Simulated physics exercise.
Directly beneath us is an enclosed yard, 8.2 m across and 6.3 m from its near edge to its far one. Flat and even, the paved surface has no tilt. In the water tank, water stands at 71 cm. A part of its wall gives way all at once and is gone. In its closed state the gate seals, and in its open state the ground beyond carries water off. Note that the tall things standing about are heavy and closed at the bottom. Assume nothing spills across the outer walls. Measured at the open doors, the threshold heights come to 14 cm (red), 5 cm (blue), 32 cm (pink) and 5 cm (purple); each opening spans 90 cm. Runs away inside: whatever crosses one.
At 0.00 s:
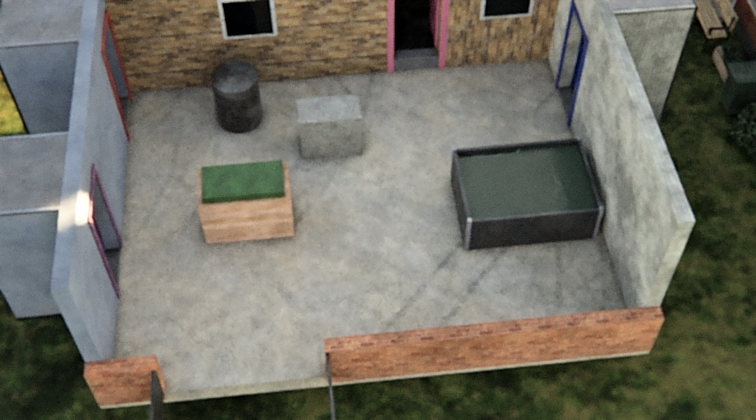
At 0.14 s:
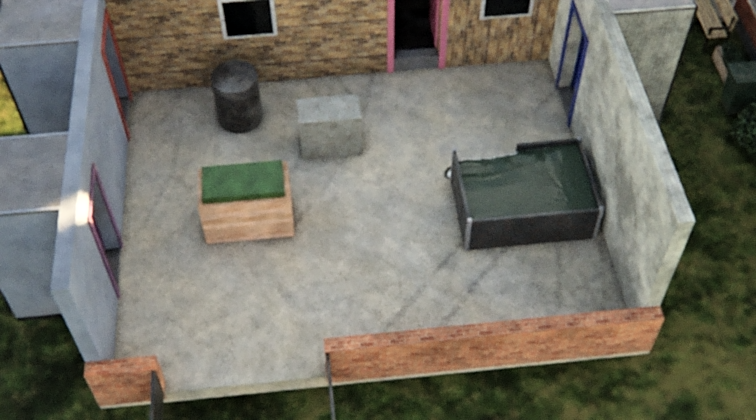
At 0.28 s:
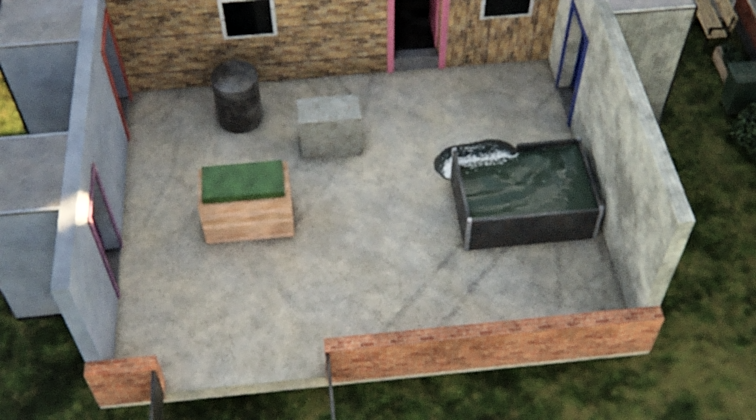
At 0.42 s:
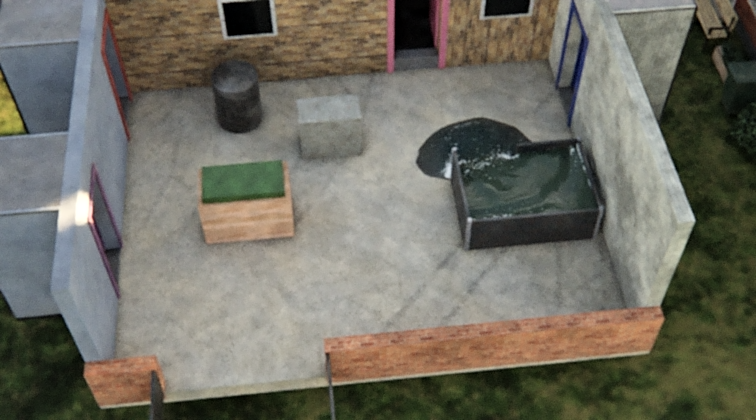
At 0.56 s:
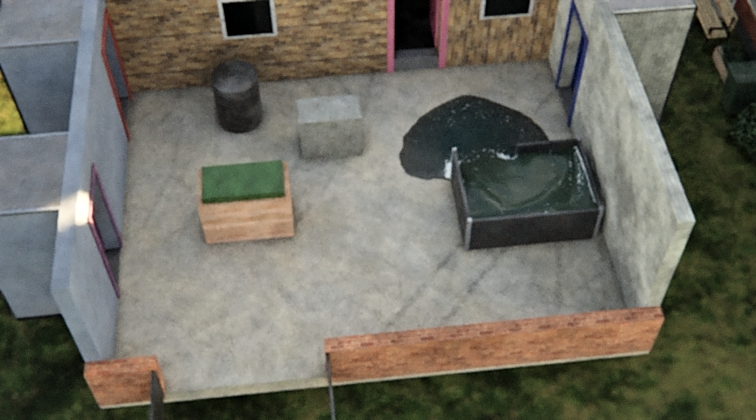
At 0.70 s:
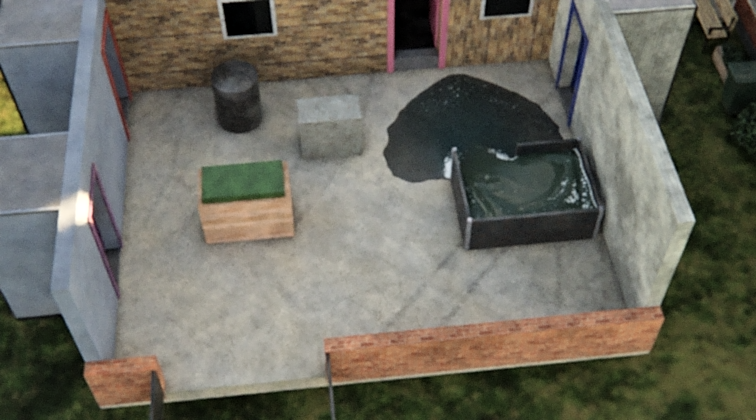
Dark green water sits still in a rectangular tank at the right of a walled paved yard, then stirs as part of the tank's far wall disappears. It pours through the gap with white foam and spreads across the paving in a widening dark pool toward the brick building.
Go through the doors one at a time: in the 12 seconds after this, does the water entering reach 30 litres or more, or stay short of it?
My prediction: At the red door I expect the water to hold within the limit; at the blue door I expect the water to rise above the limit; at the pink door I expect the water to hold within the limit; at the purple door I expect the water to hold within the limit.
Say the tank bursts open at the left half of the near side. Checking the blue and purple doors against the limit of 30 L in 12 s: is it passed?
For blue, too little; for purple, too much.
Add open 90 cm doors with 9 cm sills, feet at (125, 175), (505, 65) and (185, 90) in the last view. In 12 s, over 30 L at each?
In turn: Short of it, beyond it, short of it.
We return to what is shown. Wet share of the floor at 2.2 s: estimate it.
Around 25 per cent wet.
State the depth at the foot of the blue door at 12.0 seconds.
Roughly 6.0 centimetres.
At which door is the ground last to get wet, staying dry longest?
I'd say the purple one.
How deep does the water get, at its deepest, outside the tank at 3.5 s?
Depth: Approx. 26 cm.
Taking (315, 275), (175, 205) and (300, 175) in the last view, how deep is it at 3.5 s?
Listed order: 0 / 0 / 0 cm.
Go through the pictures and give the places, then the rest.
In the first frame, the water tank at (526, 182) is whole and still, 71 cm deep.
In the second frame, the front is at (447, 176), 0.6 m from the gap on the water tank's far side; 0.3 m2 of floor is under water; 71 cm left at the back of the water tank.
In the third frame, the front is at (500, 144), 0.9 m from the gap on the water tank's far side; 0.9 m2 of floor is under water; 71 cm left at the back of the water tank.
In the fourth frame, water pours out on the water tank's far side and has run 1.4 m, to (484, 121); typically 8 cm deep outside, 66 cm at the water tank's back.
In the fifth frame, water pours out on the water tank's far side and has run 2.0 m, to (473, 99); typically 6 cm deep outside, 60 cm at the water tank's back.
In the sixth frame, the front is at (449, 79), 2.6 m from the gap on the water tank's far side; 5.4 m2 of floor is under water; 61 cm left at the back of the water tank.
After 1.4 s water covers 20 % of the floor and is deepest (36 cm) near (476, 171); red door not reached, blue door 7 cm at the sill, 0 L in, pink door 30 cm at the sill, 0 L in, purple door not reached.
After 2.2 s water covers 25 % of the floor and is deepest (34 cm) near (542, 61); red door not reached, blue door 7 cm at the sill, 1 L in, pink door 26 cm at the sill, 0 L in, purple door not reached.
After 3.5 s water covers 35 % of the floor and is deepest (26 cm) near (132, 94); red door 13 cm at the sill, 1 L in, blue door 10 cm at the sill, 19 L in, pink door 18 cm at the sill, 0 L in, purple door not reached.
After 7.0 s water covers 60 % of the floor and is deepest (14 cm) near (263, 110); red door 9 cm at the sill, 7 L in, blue door 8 cm at the sill, 60 L in, pink door 12 cm at the sill, 0 L in, purple door 5 cm at the sill, 0 L in.
After 12.0 s water covers 90 % of the floor and is deepest (9 cm) near (131, 107); red door 8 cm at the sill, 7 L in, blue door 6 cm at the sill, 78 L in, pink door 7 cm at the sill, 0 L in, purple door 4 cm at the sill, 1 L in.
